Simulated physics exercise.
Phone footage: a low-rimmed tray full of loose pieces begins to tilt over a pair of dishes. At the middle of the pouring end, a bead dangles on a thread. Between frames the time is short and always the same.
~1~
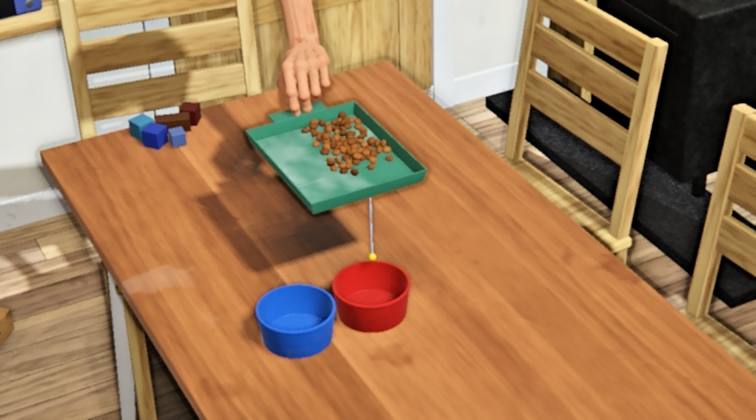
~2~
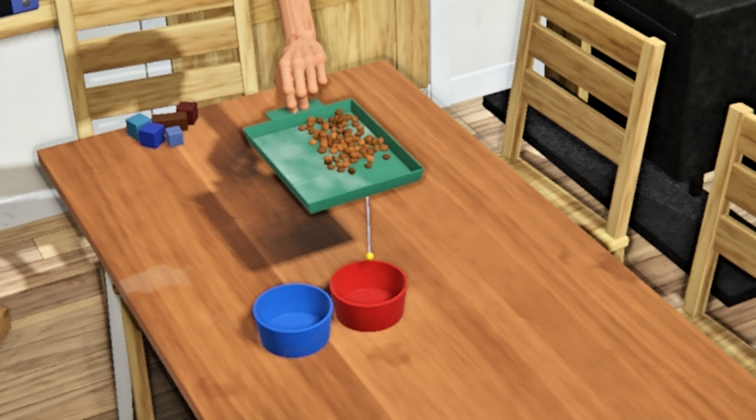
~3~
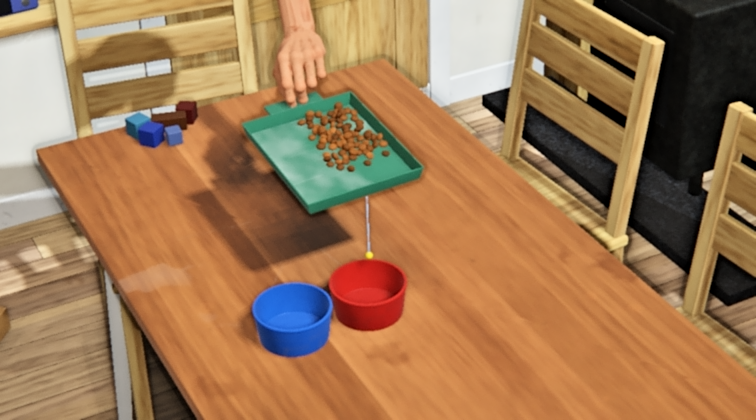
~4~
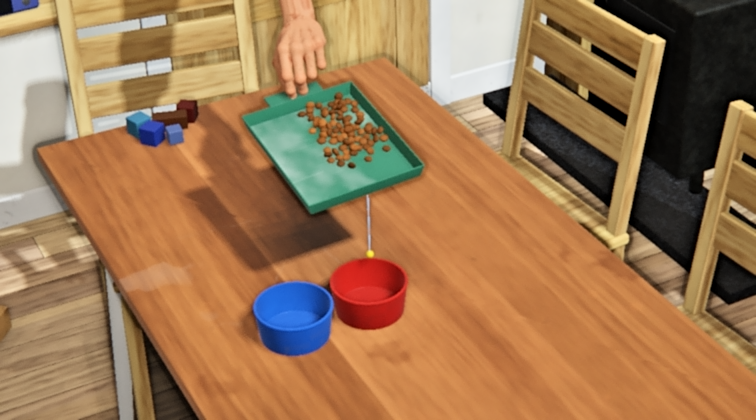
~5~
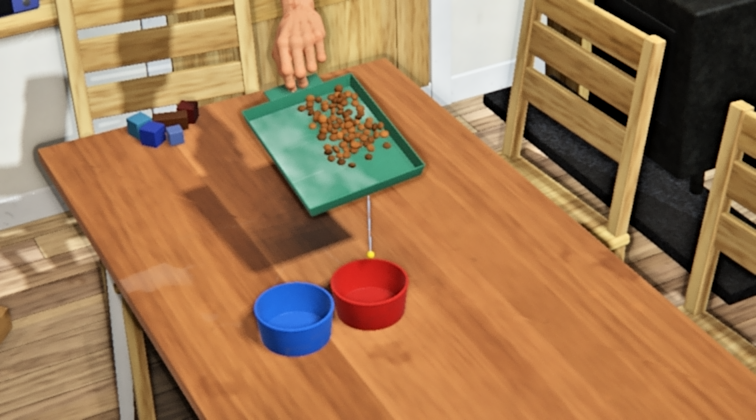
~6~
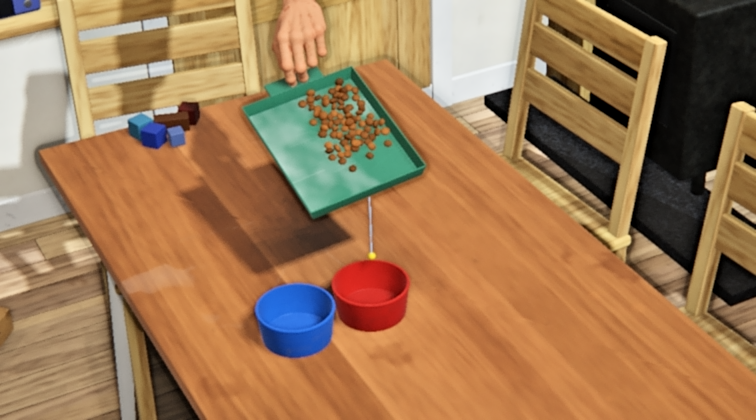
A hand gradually tilts a green tray of brown pieces near blue and red bowls.
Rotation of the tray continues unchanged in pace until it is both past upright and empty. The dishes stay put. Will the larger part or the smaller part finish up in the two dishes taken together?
The larger part does.
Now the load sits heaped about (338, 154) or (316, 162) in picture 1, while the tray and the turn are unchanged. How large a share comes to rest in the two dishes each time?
Try 1: 60 %; try 2: 70 %.
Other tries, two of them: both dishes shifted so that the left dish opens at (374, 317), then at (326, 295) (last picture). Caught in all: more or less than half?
Well, it comes to a lesser portion at first and a greater portion after that.
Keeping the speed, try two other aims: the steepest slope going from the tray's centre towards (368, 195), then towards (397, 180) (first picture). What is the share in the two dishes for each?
You'd get 60 per cent the first time and 0 per cent the second time.
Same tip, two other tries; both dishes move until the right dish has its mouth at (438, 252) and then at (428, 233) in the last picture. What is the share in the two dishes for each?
You'd get near 40 per cent and afterwards near 0 per cent.
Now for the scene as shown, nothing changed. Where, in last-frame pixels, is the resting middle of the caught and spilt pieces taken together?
Centre at rest, last view: Approx. (333, 314).
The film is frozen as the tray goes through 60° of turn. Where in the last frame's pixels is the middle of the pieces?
Close to (333, 197).
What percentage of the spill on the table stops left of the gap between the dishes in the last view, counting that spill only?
My estimate is some 100 per cent.
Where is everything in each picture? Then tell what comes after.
The first frame shows corners of the pouring end near (313, 201) and (423, 169), level; middle of the load near (347, 144), bits of dog kibble; left dish near (313, 340); right dish near (389, 315); bead on its thread near (372, 257).
The second frame shows corners of the pouring end near (310, 201) and (420, 168), level; middle of the load near (344, 142).
The third frame shows corners of the pouring end near (310, 202) and (419, 167), tipped barely, lowest at the left corner; middle of the load near (343, 137).
The fourth frame shows corners of the pouring end near (311, 203) and (420, 164), tipped a little, lowest at the left corner; middle of the load near (344, 131).
The fifth frame shows corners of the pouring end near (311, 206) and (421, 164), tipped a little, lowest at the left corner; middle of the load near (344, 126).
The sixth frame shows corners of the pouring end near (313, 209) and (422, 165), tipped clearly, lowest at the left corner; middle of the load near (345, 122), only a few on the move; left dish near (312, 339); right dish near (388, 314).
Shortly afterwards, tray tipped steeply; all but a few on the tray; only a few in the left dish; only a few in the air.
Next, tray tipped right over; near half on the tray; a little in the left dish; a little in the right dish; a little outside both; near a quarter in the air.
Some moments later, tray tipped past a quarter turn; near a third in the left dish; near a third in the right dish; near a third outside both.
In the end, tray tipped past a quarter turn; near a third in the left dish; near a third in the right dish; near a third outside both.
